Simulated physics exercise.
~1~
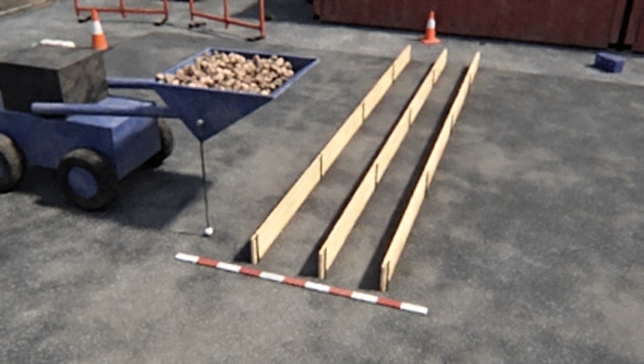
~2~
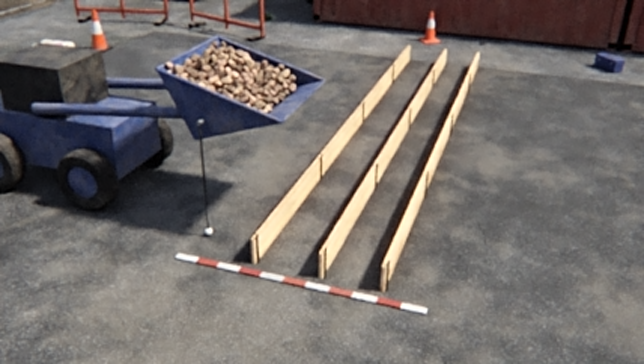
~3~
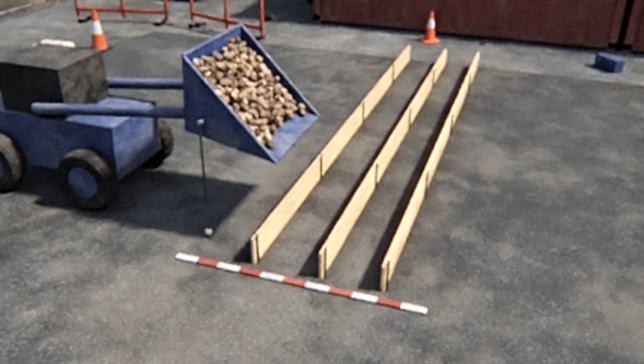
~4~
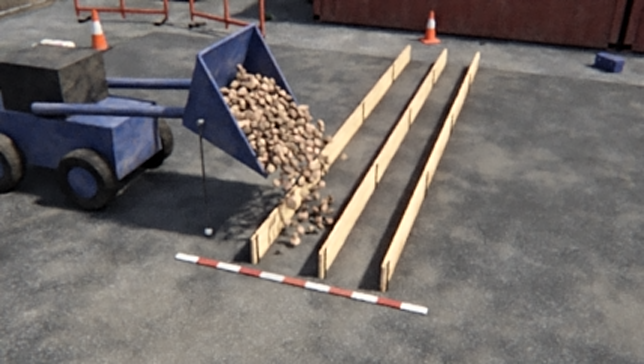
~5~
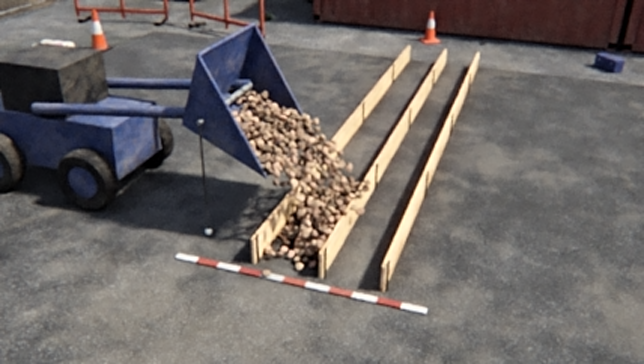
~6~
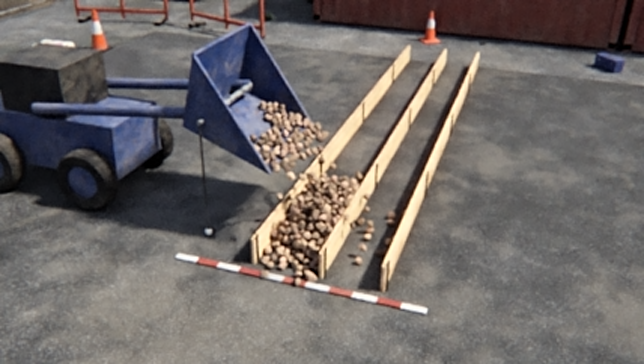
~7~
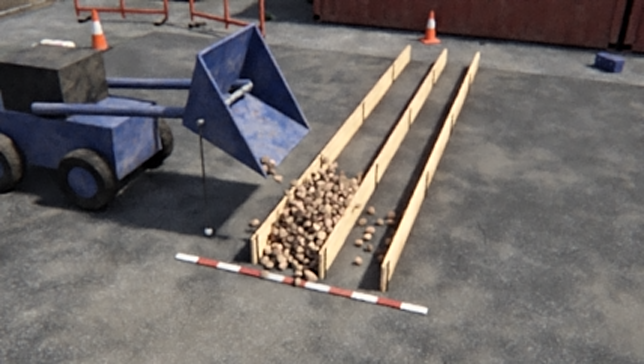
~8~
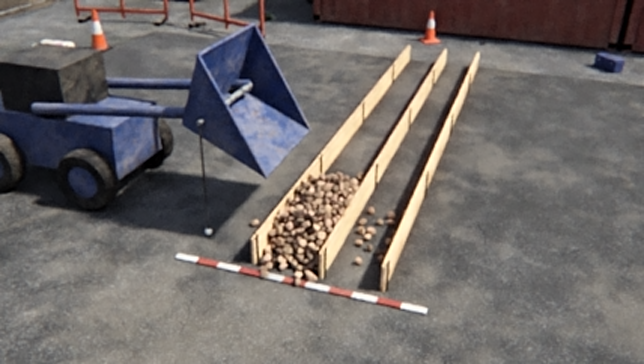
On a tarmac yard, a blue loader tips its stones, mostly between the nearer two planks.
